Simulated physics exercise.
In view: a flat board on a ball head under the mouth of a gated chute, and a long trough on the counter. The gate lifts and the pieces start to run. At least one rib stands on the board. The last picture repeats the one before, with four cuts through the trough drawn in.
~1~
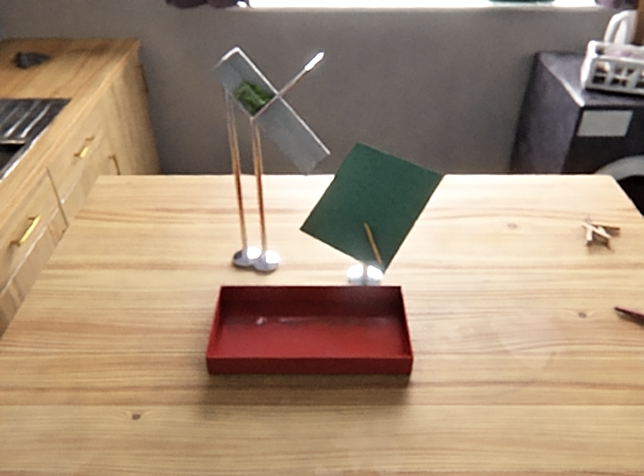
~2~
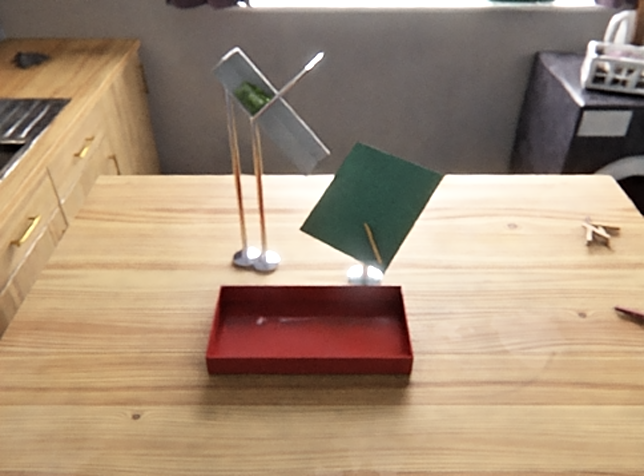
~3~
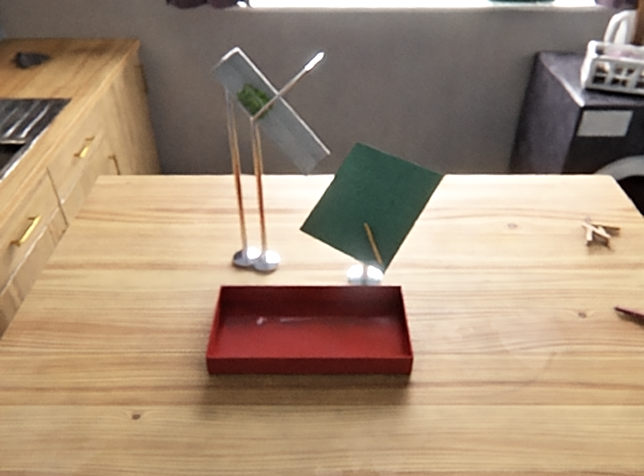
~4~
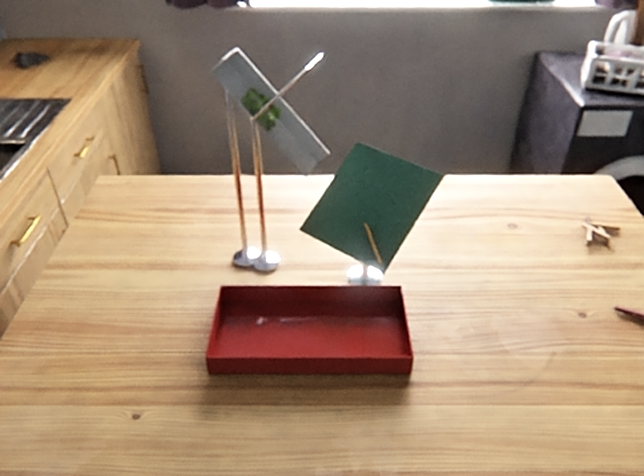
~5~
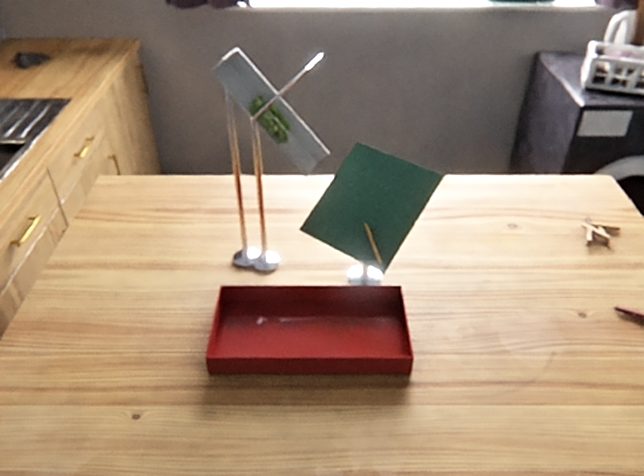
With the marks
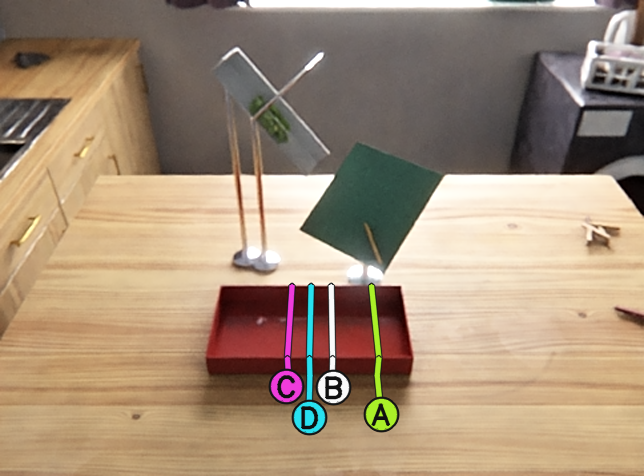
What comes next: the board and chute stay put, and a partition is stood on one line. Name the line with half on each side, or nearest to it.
It is B.
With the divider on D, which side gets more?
More lands on the right.
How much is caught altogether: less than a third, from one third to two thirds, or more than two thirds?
More than two thirds.
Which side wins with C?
The right side.
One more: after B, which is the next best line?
That would be D.
On the marked copy, line A crosses the front rim at (378, 357); line B crosses the front rim at (332, 357); line C crosses the front rim at (287, 357); line D crosses the front rim at (309, 357).
If A is chosen, of what is caught, nearly all on the left of the divider, a small part on the right.
If B is chosen, of what is caught, about half on the left of the divider, about half on the right.
If C is chosen, of what is caught, a small part on the left of the divider, nearly all on the right.
If D is chosen, of what is caught, about a quarter on the left of the divider, most on the right.
